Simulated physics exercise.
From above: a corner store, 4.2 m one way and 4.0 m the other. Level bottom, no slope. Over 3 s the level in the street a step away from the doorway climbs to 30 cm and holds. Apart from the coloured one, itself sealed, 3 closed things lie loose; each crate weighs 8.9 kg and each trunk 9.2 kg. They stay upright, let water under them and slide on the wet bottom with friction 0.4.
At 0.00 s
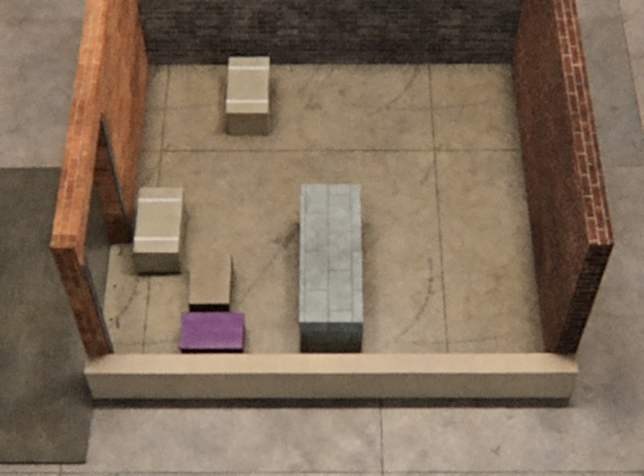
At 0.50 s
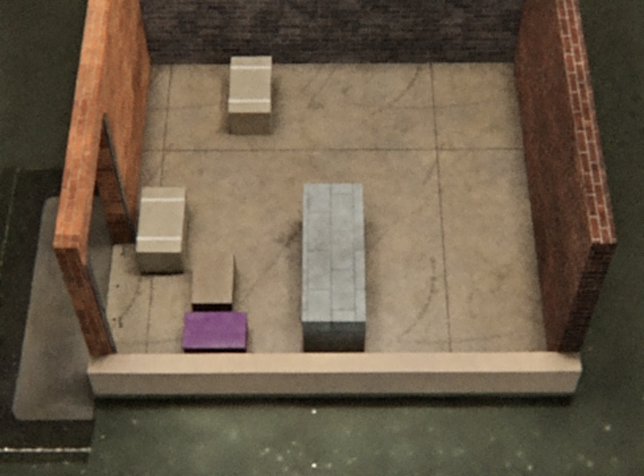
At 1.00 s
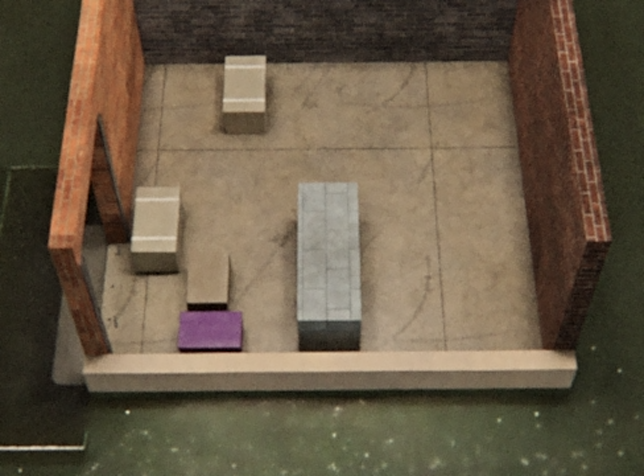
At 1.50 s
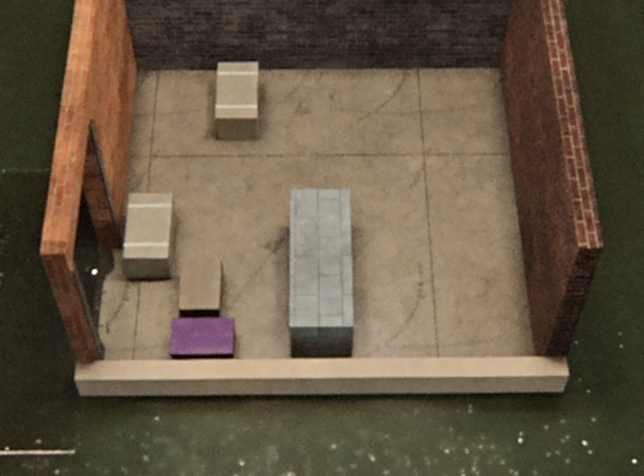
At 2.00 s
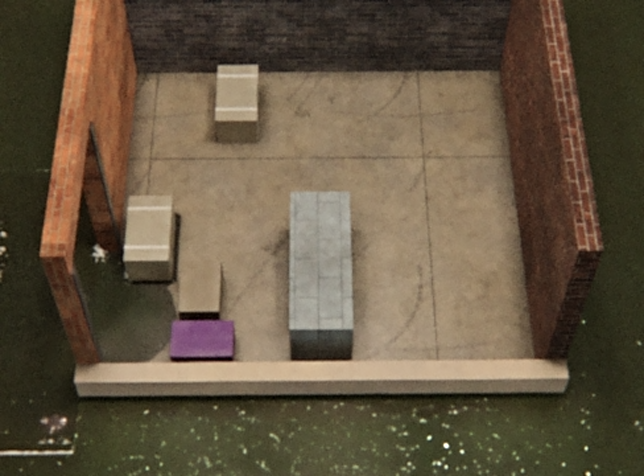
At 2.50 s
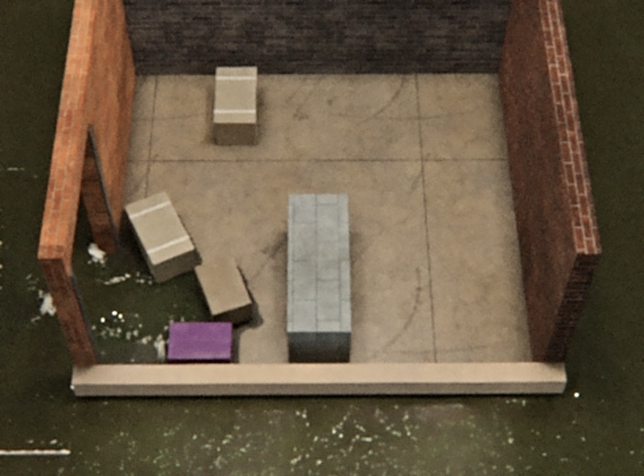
Corner store seen from above, dark water surrounding the walls and entering at left, shifting two pale boxes near a purple crate.
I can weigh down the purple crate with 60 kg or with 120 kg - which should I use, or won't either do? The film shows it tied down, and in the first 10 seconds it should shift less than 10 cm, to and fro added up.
Go with the heavier one.
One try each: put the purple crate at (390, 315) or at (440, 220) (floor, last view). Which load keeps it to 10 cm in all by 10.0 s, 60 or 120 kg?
At the first spot the lesser mass is plenty, at the second the lesser mass is plenty.
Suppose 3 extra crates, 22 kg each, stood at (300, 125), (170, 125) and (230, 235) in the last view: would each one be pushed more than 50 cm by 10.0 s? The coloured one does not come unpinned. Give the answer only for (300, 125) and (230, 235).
In turn: Past it, over.
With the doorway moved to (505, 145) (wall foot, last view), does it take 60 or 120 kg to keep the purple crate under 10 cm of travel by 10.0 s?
Lab note: Upper mass required.
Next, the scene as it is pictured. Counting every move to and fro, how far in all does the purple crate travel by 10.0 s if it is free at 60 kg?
Some 80 centimetres of travel in total.
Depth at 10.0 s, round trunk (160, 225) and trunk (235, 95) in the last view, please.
Depths: Near 14 cm, then near 13 cm.
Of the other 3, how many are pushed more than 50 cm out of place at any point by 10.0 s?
It works out to 3.
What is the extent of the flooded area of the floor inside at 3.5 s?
Near 4.0 m2 in all.
After 3.5 s the purple crate would be 2 cm from its start with 60 kg and 0 cm from its start with 120 kg; 13 cm of water round it then.
After 4.5 s the purple crate would be 28 cm from its start with 60 kg and 0 cm from its start with 120 kg; 16 cm of water round it then.
After 7.0 s the purple crate would be 49 cm from its start with 60 kg and 0 cm from its start with 120 kg; 21 cm of water round it then.
After 10.0 s the purple crate would be 53 cm from its start with 60 kg and 0 cm from its start with 120 kg; 25 cm of water round it then.
